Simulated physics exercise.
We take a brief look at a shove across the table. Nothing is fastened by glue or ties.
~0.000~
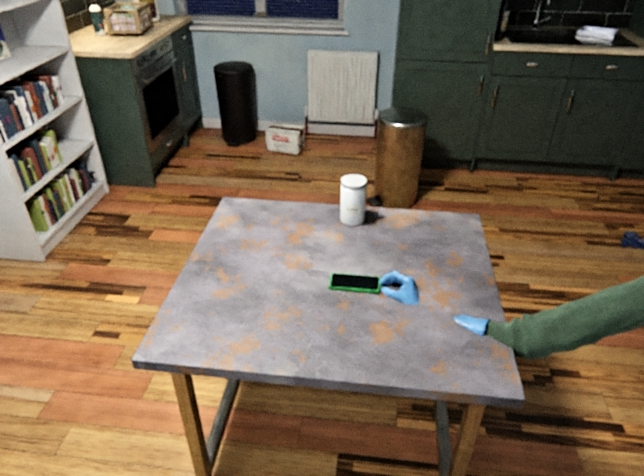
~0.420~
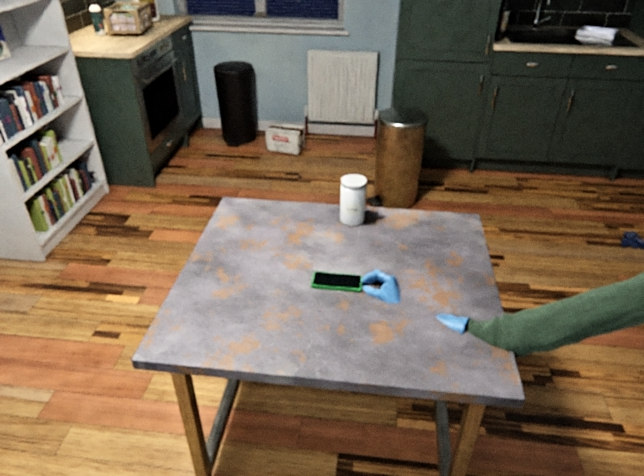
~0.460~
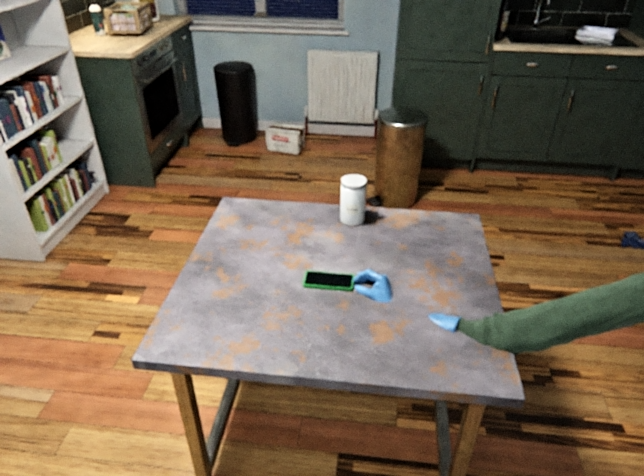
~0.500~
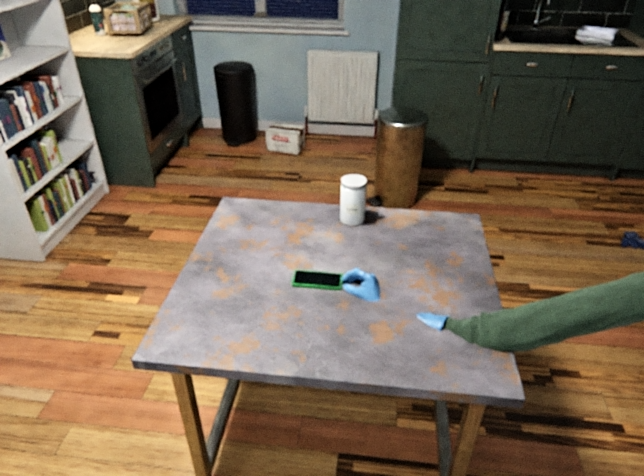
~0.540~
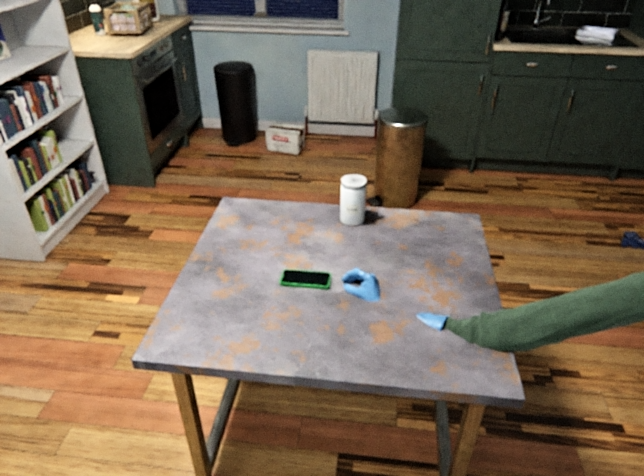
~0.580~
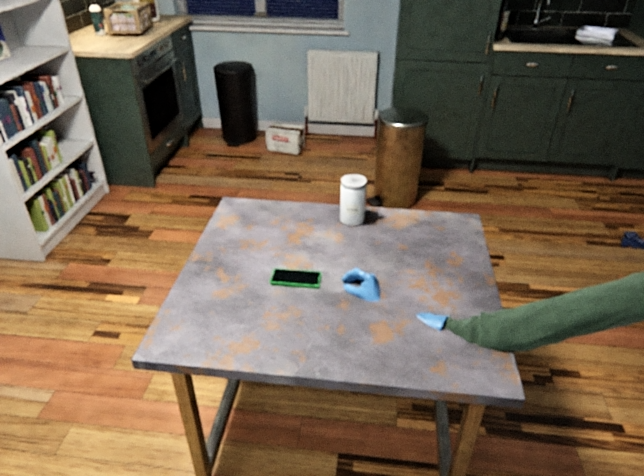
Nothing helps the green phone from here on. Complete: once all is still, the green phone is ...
On the table.
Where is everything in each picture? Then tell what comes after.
Under the hand; green phone (355, 283), in the first frame.
Under the hand; green phone (337, 282), in the second frame.
Under the hand; green phone (329, 281), in the third frame.
Green phone (318, 280), in the fourth frame.
Green phone (306, 279) shifted a little, in the fifth frame.
Green phone (296, 278) shifted a little, in the sixth frame.
After 0.68 s, green phone shifted about its own width near (280, 277).
After 0.98 s, green phone shifted about its own width near (277, 277).
In the end (1.3 s), moved from the start, green phone. At the end, from the last picture's camera, green phone near (277, 277).
